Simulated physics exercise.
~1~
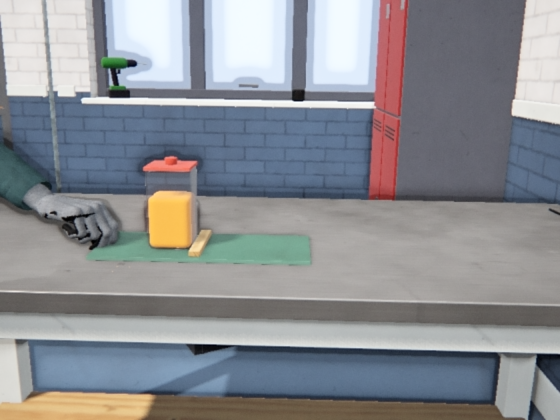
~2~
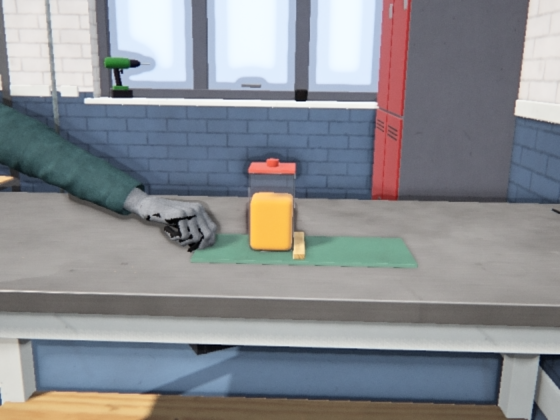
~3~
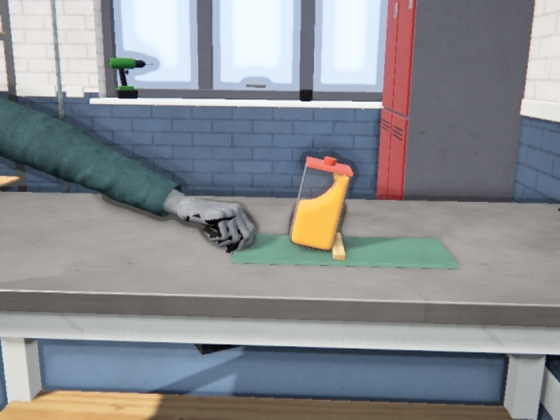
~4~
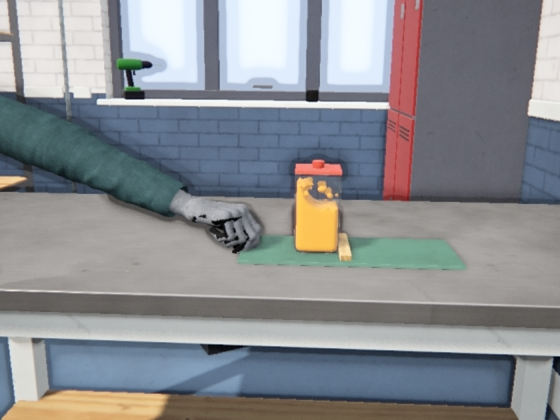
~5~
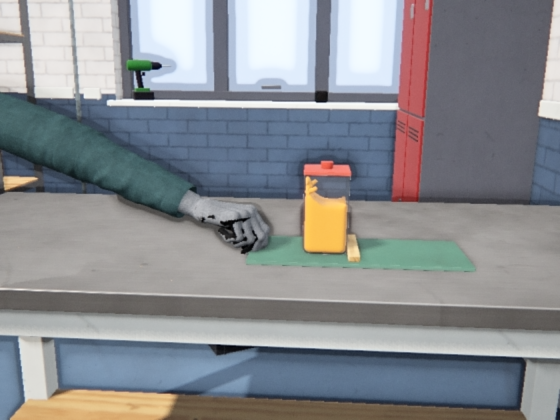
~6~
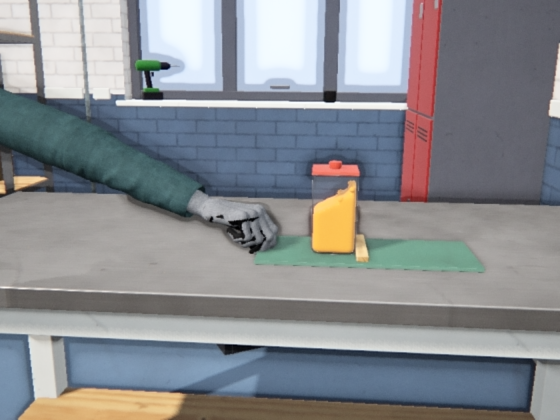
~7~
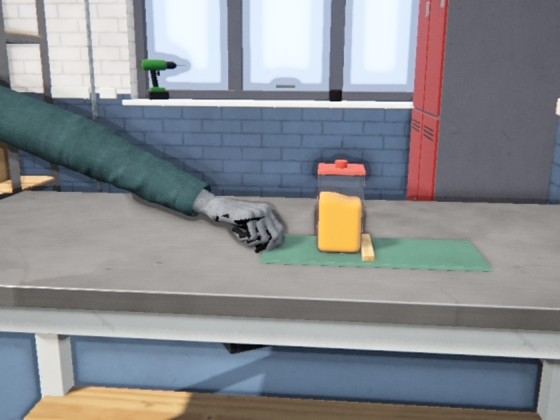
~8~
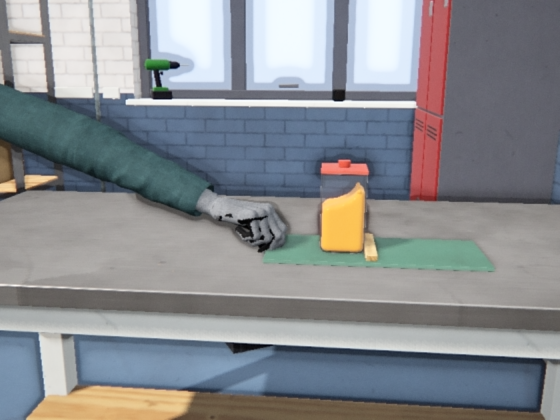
A square, clear bottle with a red cap, roughly half full of orange juice, rides to the right on a green board across a grey workbench, its foot against a small wooden strip. A gloved hand on a green-sleeved arm extends from the left behind the board. As the board slows sharply, the bottle tips to the right over the strip and the juice surges up its right side. The bottle then rocks back upright, with juice splashing inside. The liquid sloshes from side to side while the bottle stays standing on the board, the hand still beside it.
